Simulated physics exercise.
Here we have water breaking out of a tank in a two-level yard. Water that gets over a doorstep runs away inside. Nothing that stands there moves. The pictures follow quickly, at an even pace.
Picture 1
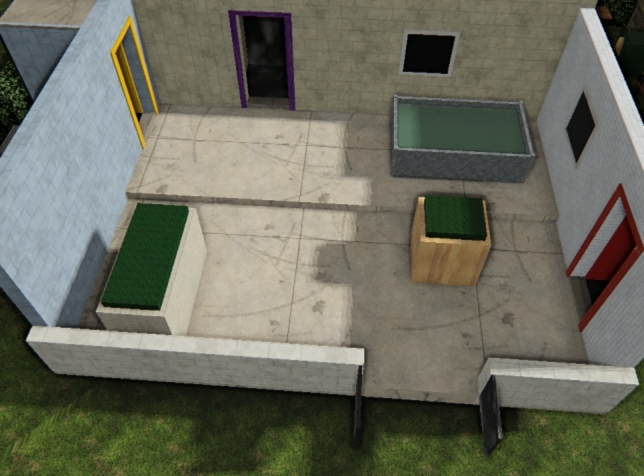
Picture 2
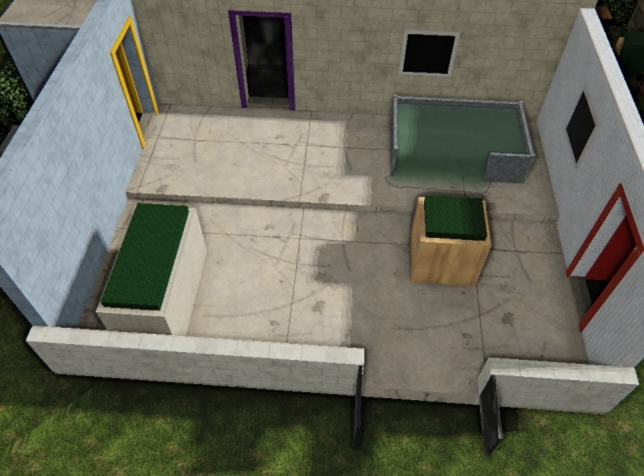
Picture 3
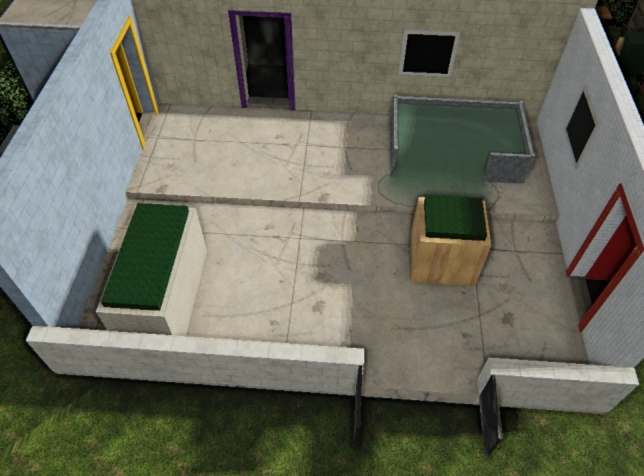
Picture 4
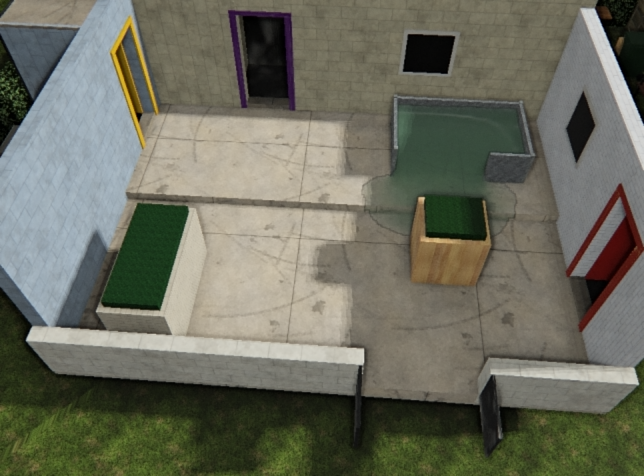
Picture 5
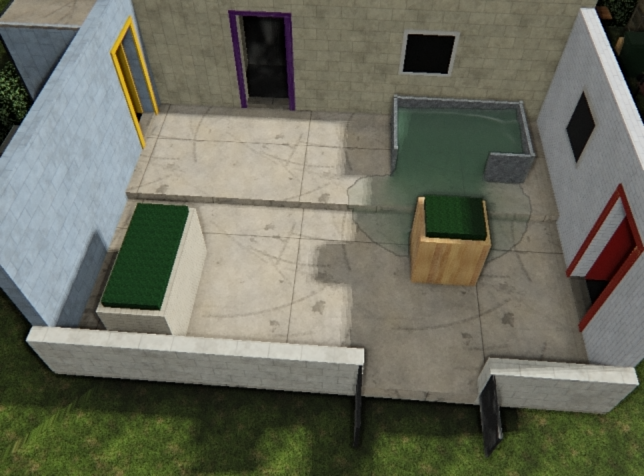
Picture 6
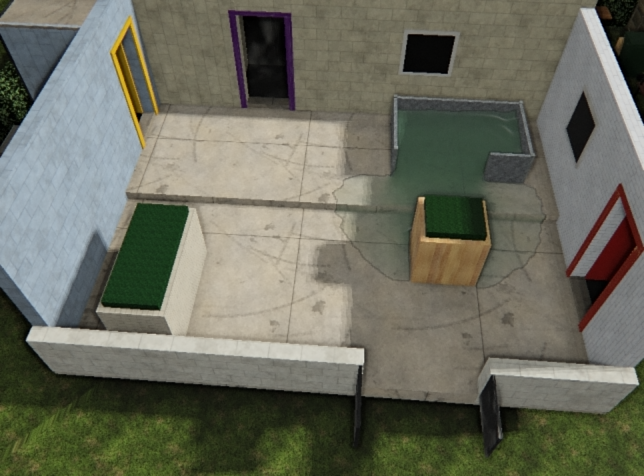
Water poured out through a gap in the front of a grey tank by the back wall, then spread across the paved yard in a thin, widening pool around a wooden block with a green top.
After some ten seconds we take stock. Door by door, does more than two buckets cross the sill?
In the end: The red door takes more than that; the purple door stays under that; the yellow door stays under that.
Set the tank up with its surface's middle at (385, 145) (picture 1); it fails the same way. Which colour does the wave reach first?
First comes the red door.
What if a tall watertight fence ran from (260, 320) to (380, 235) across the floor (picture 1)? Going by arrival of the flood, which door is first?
The red one.
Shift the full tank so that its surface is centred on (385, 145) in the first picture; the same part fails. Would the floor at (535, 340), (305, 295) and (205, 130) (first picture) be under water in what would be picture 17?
In turn: Free of water, wet, free of water.
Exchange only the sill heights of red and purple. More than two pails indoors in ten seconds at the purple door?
My reading: The purple one keeps below it.
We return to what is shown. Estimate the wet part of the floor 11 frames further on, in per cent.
Close to 40 %.
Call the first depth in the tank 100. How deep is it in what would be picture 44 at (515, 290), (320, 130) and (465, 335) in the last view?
About 6, 0 and 8 per cent.
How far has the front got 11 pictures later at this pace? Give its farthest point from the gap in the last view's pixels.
Around (210, 360).
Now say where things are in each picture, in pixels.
Still water in the open tank at (460, 128), in the first picture.
Water pours out at (440, 168) and has run to (391, 180), in the second picture.
Water pours out at (439, 170) and has run to (384, 192), in the third picture.
Water pours out at (439, 170) and has run to a hidden place, in the fourth picture.
The front is at a hidden place, out from the gap at (439, 171), in the fifth picture.
Water pours out at (439, 171) and has run to (390, 273), in the sixth picture.
A moment on, water covers 25 % of the floor; the red door wet at the sill, nothing in, the purple door not reached, the yellow door not reached.
Next, water covers 40 % of the floor; the red door over two buckets in, the purple door not reached, the yellow door not reached.
Then, water covers 55 % of the floor; the red door over two buckets in, the purple door not reached, the yellow door not reached.
Later, water covers 60 % of the floor; the red door over two buckets in, the purple door not reached, the yellow door not reached.
In the end, water covers 60 % of the floor; the red door over two buckets in, the purple door not reached, the yellow door not reached.
